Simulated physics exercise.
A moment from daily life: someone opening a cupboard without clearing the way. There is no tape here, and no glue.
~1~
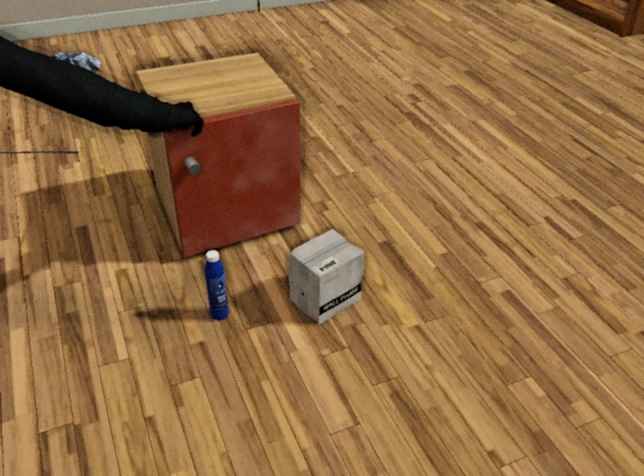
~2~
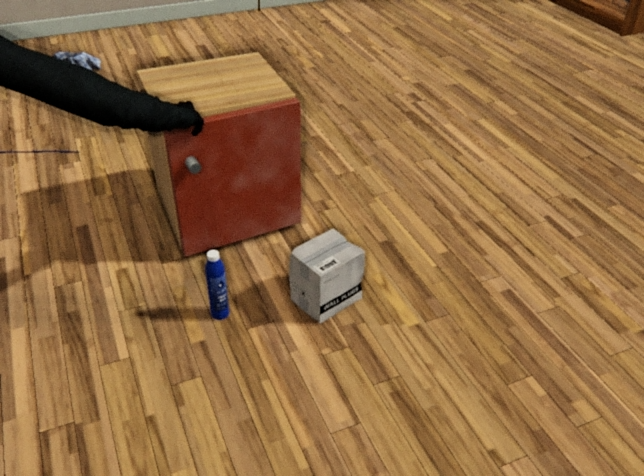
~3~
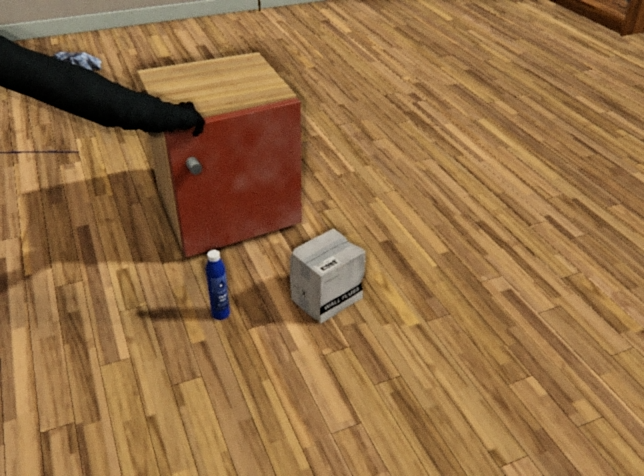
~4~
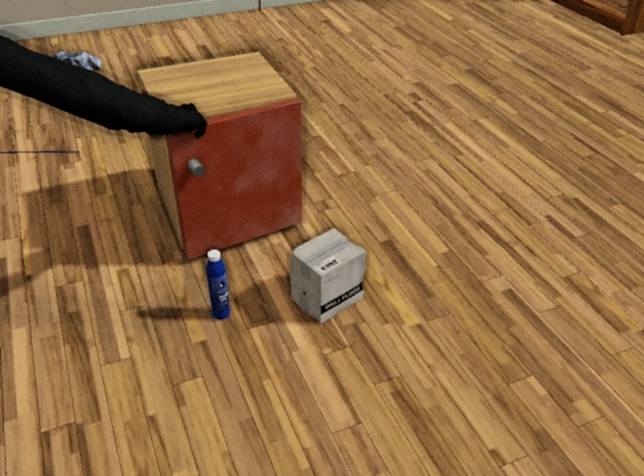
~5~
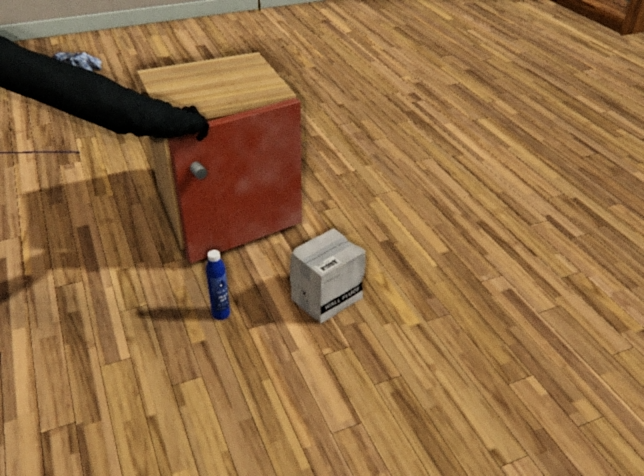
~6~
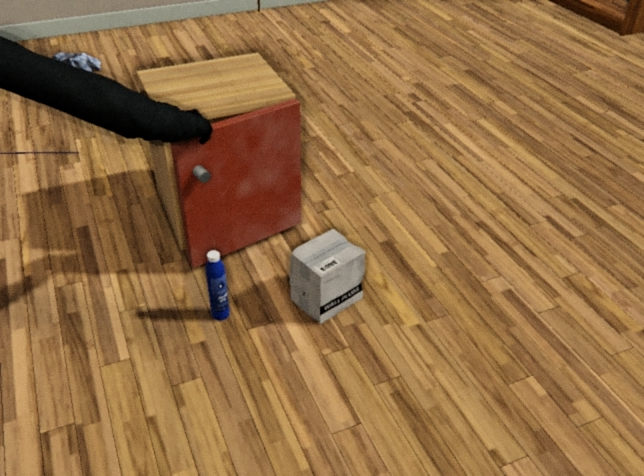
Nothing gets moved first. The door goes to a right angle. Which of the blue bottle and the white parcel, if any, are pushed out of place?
My prediction: Blue bottle: Not hit; white parcel: Hit and moved.
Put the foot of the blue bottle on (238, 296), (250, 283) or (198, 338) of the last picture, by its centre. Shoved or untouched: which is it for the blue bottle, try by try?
One after another: It is moved; is pushed along; remains where it is.
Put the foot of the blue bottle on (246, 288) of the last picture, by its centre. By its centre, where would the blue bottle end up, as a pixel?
Close to (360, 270).
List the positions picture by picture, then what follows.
In the first picture, door 4° open; blue bottle (216, 285); white parcel (326, 276); door (241, 183).
In the second picture, door 4° open; white parcel (327, 276); door (242, 183).
In the third picture, door 5° open; blue bottle (217, 285); door (242, 183).
In the fourth picture, door 7° open; white parcel (328, 276); door (244, 184).
In the fifth picture, door 9° open; blue bottle (217, 285); door (245, 186).
In the sixth picture, door 13° open; blue bottle (217, 286); white parcel (327, 276); door (247, 188).
Then, 1.68 s after the last picture, door 68° open; blue bottle at rest near (217, 286); white parcel moved a little near (340, 276).
Then, 2.00 s after the last picture, door 79° open; blue bottle at rest near (217, 286); white parcel moved about its own width near (362, 275).
Then, 2.22 s after the last picture, door 86° open; blue bottle at rest near (217, 286); white parcel moved about its own width near (376, 274).
At rest, the blue bottle remains where it is, near (217, 286); the white parcel is pushed along, near (383, 274).
